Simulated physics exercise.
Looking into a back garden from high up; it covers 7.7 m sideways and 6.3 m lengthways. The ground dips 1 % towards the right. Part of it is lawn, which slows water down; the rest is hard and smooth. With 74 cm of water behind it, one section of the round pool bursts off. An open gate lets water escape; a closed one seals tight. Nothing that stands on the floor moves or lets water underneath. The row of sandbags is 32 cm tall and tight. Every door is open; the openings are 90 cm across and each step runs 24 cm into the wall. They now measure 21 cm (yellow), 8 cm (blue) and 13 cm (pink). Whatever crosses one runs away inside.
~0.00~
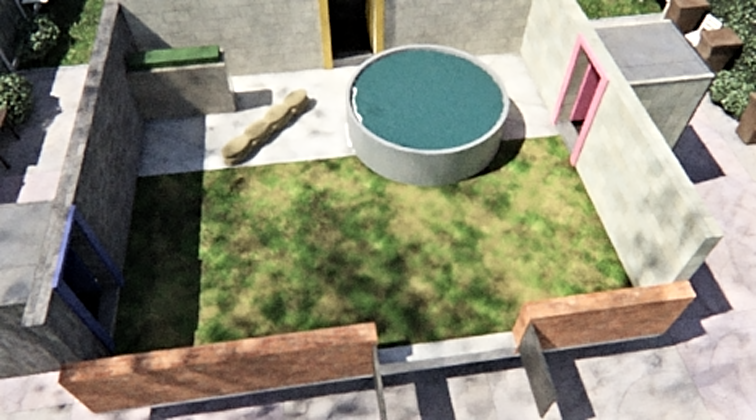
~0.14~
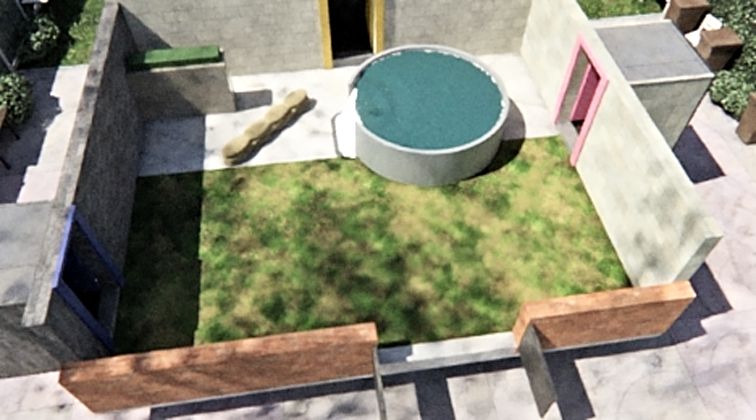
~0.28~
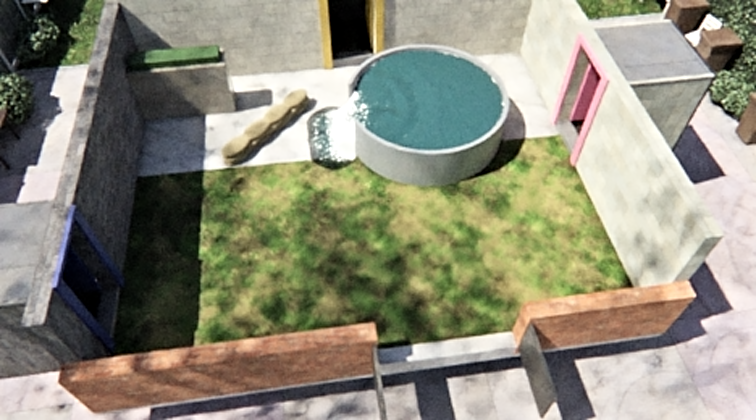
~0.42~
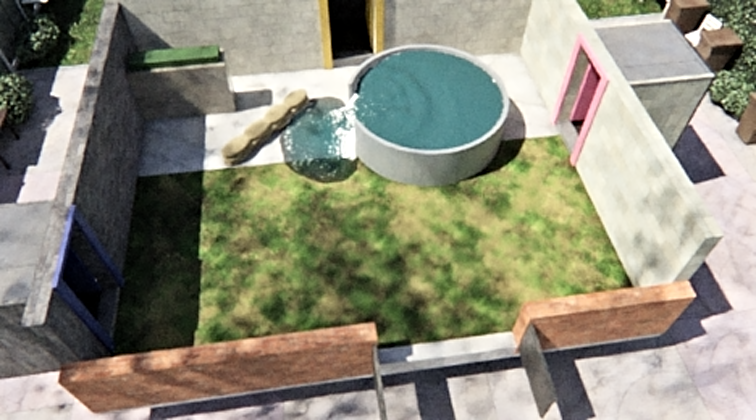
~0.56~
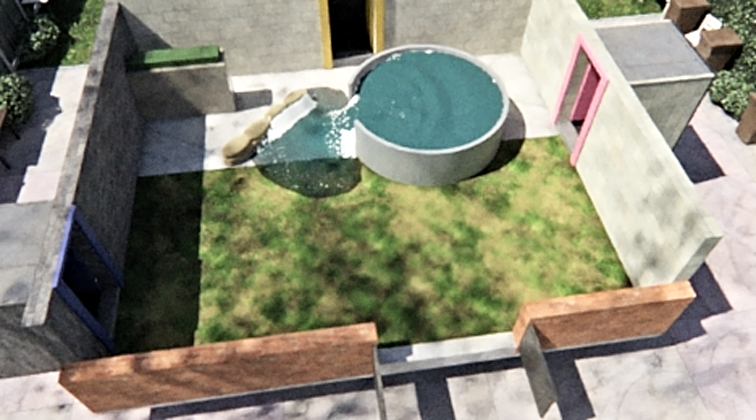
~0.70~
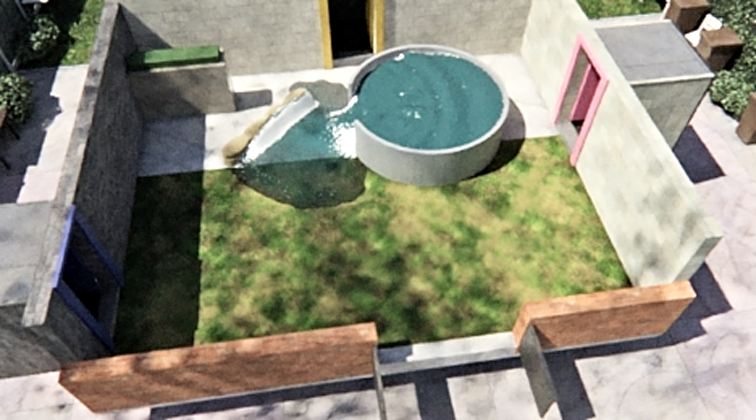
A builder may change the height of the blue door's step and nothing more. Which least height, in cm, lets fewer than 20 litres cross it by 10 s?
At least 13.5 cm or so.
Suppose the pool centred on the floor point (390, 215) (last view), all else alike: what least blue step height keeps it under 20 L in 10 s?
About 19 cm.
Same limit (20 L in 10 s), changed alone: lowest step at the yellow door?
About 10.5 cm at yellow.
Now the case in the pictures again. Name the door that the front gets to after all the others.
Last comes the pink one.
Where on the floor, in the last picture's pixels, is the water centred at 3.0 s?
At about (359, 152).
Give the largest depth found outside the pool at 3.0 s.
Roughly 34 cm.
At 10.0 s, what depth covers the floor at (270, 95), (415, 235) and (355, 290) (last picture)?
In that order: 6, 7 and 9 cm.
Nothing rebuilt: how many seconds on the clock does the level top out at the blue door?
Near 5.0 s.
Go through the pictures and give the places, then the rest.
In the first frame, the round pool at (426, 98) is whole and still, 74 cm deep; the blue door at (89, 279) is dry.
In the second frame, the front is at (335, 122), 0.3 m from the gap at (351, 126); 0.3 m2 of floor is wet, 74 cm left at the back.
In the third frame, the gap is at (351, 127), the front 0.8 m out at (313, 119); the back of the round pool holds 74 cm.
In the fourth frame, the gap is at (351, 128), the front 1.2 m out at (285, 129); the back of the round pool holds 74 cm.
In the fifth frame, the gap is at (351, 127), the front 1.8 m out at (256, 159); the back of the round pool holds 74 cm.
In the sixth frame, water pours out at (351, 127) and has run 2.2 m, to (236, 169); about 6 cm deep outside, 74 cm at the back; the blue door at (89, 279), 5.0 m from the gap, is still 3.0 m from the nearest water.
After 1.4 s water covers 20 % of the floor, deepest (46 cm) near (291, 126); it has not reached the blue door.
After 3.0 s water covers 50 % of the floor, deepest (34 cm) near (291, 126); 14 cm at the blue door, 3 litres in over its 8 cm step.
After 10.0 s water covers 95 % of the floor, deepest (15 cm) near (300, 118); 10 cm at the blue door, 115 litres in over its 8 cm step.
At the blue door as built, the water arrived by 2.4 s and peaked near 18 cm at 5.0 s.
Run again over the same 10 s with other heights there, 51 litres in over 11 cm, 10 litres over 15 cm. The limit of 20 litres is kept from about 13.5 cm up.
